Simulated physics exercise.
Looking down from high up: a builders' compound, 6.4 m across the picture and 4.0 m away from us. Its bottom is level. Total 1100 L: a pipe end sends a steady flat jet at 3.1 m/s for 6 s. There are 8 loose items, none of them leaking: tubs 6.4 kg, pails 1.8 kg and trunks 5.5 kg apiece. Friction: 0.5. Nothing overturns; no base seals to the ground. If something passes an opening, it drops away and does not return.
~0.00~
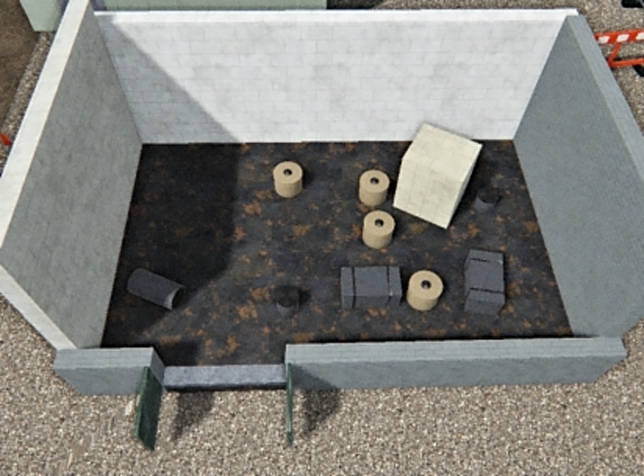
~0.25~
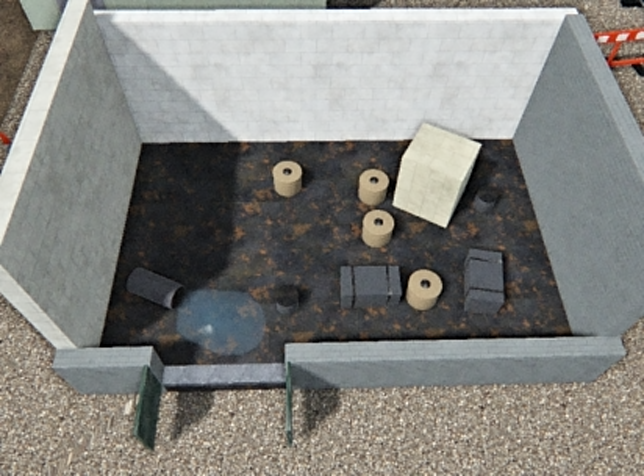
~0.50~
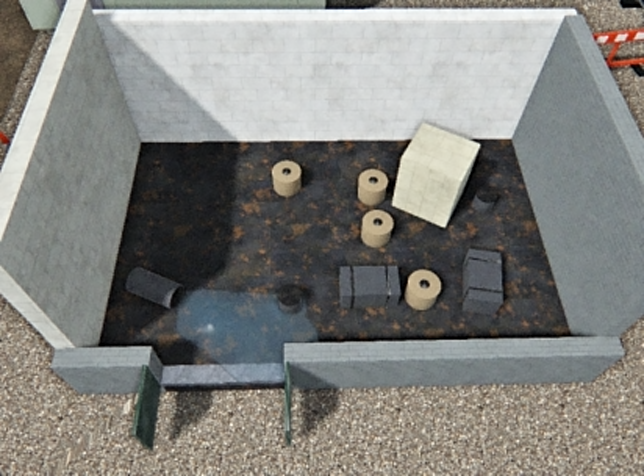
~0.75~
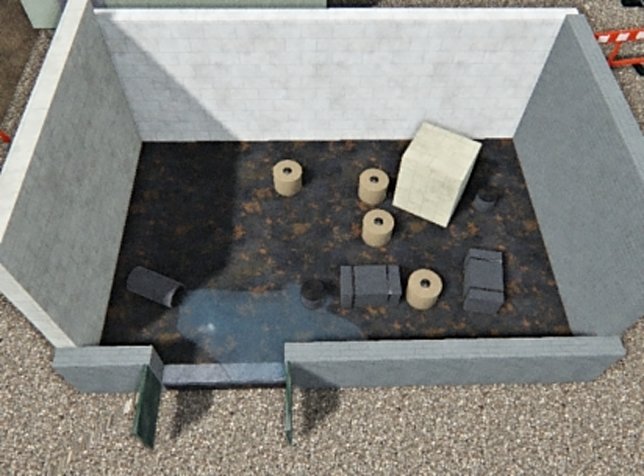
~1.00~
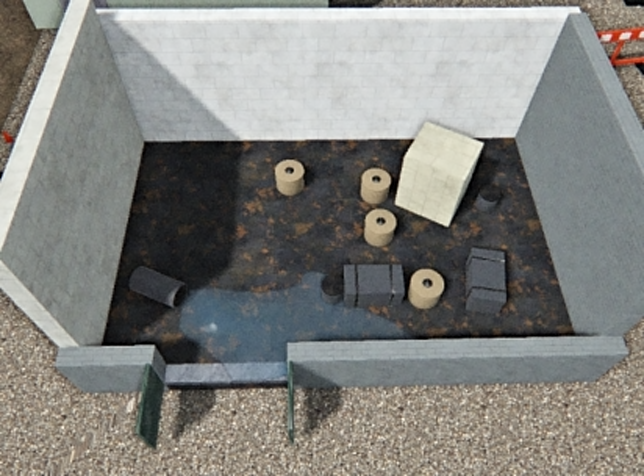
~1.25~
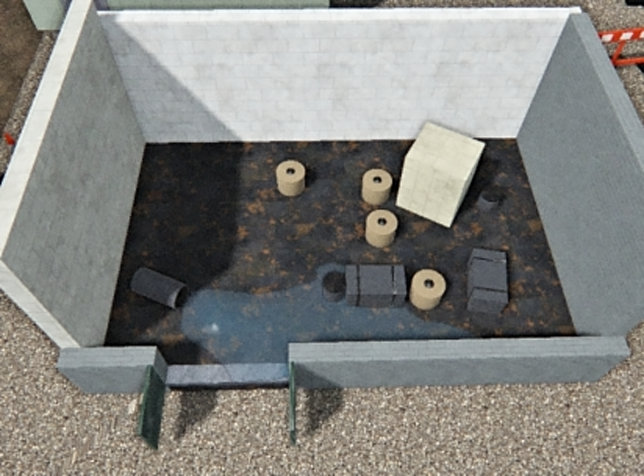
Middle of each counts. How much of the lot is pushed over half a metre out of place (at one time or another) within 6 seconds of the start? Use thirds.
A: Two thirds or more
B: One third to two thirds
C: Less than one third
B.
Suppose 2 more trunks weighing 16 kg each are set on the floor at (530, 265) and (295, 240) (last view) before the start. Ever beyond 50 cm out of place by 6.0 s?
Order as asked - surpassed, not reached.
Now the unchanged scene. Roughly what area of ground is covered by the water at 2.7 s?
7.5 m2.
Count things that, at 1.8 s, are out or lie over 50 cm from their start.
Tally: 1.
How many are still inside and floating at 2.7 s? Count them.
I get 0.
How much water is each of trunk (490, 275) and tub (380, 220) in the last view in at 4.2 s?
About 4 and 0 cm.
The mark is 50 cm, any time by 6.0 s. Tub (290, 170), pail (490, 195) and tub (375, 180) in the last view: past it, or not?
Item one below the mark, item two above the mark, item three below the mark.
After 1.8 s 1 of 8 are over 50 cm from their spots; 0 afloat.
After 2.7 s 1 of 8 are over 50 cm from their spots; 0 afloat.
After 4.2 s 2 of 8 are over 50 cm from their spots; 0 afloat.
After 6.0 s 3 of 8 are over 50 cm from their spots, and 3 have been at some point; 2 afloat.
